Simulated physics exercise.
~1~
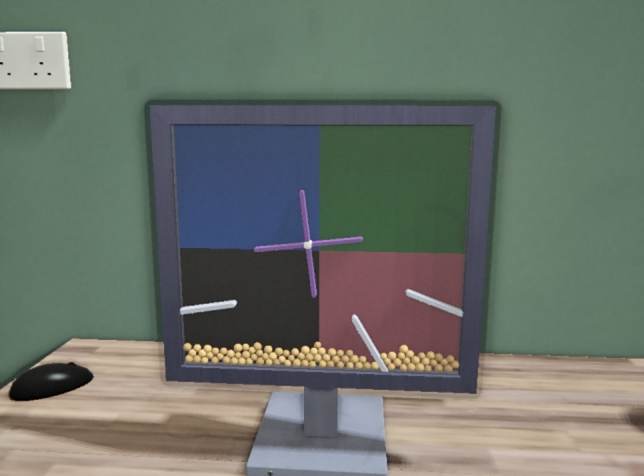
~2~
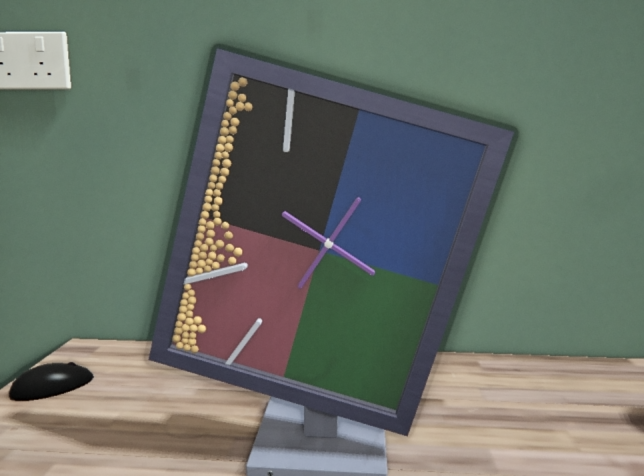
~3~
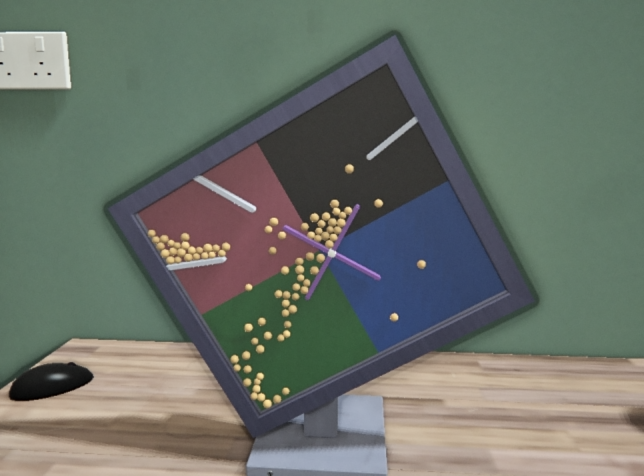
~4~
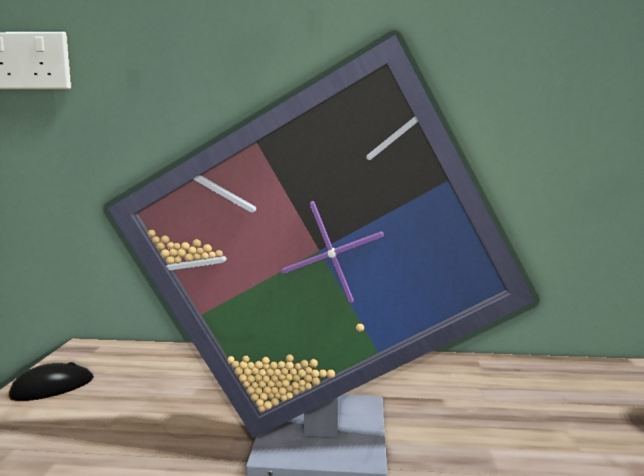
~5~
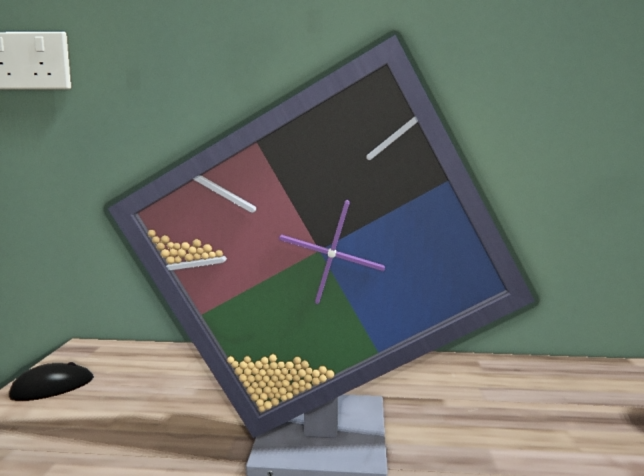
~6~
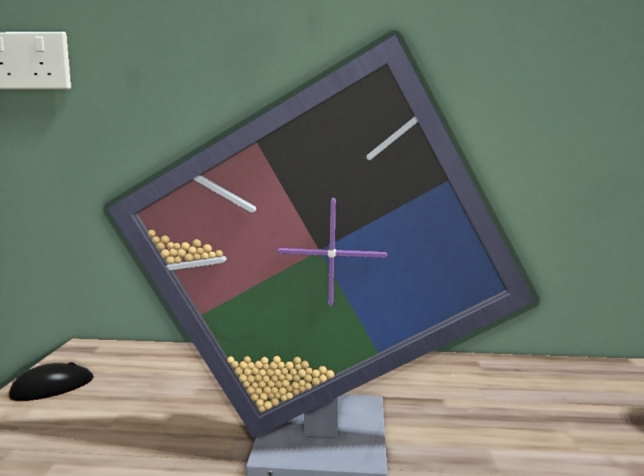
A square framed case of four coloured quarters turns clockwise on its stand, carrying pale beads up its left side until they spill past a spinning purple cross. It stops tilted, with most beads heaped in the green quarter's low corner and the rest resting on a ledge in the pink.
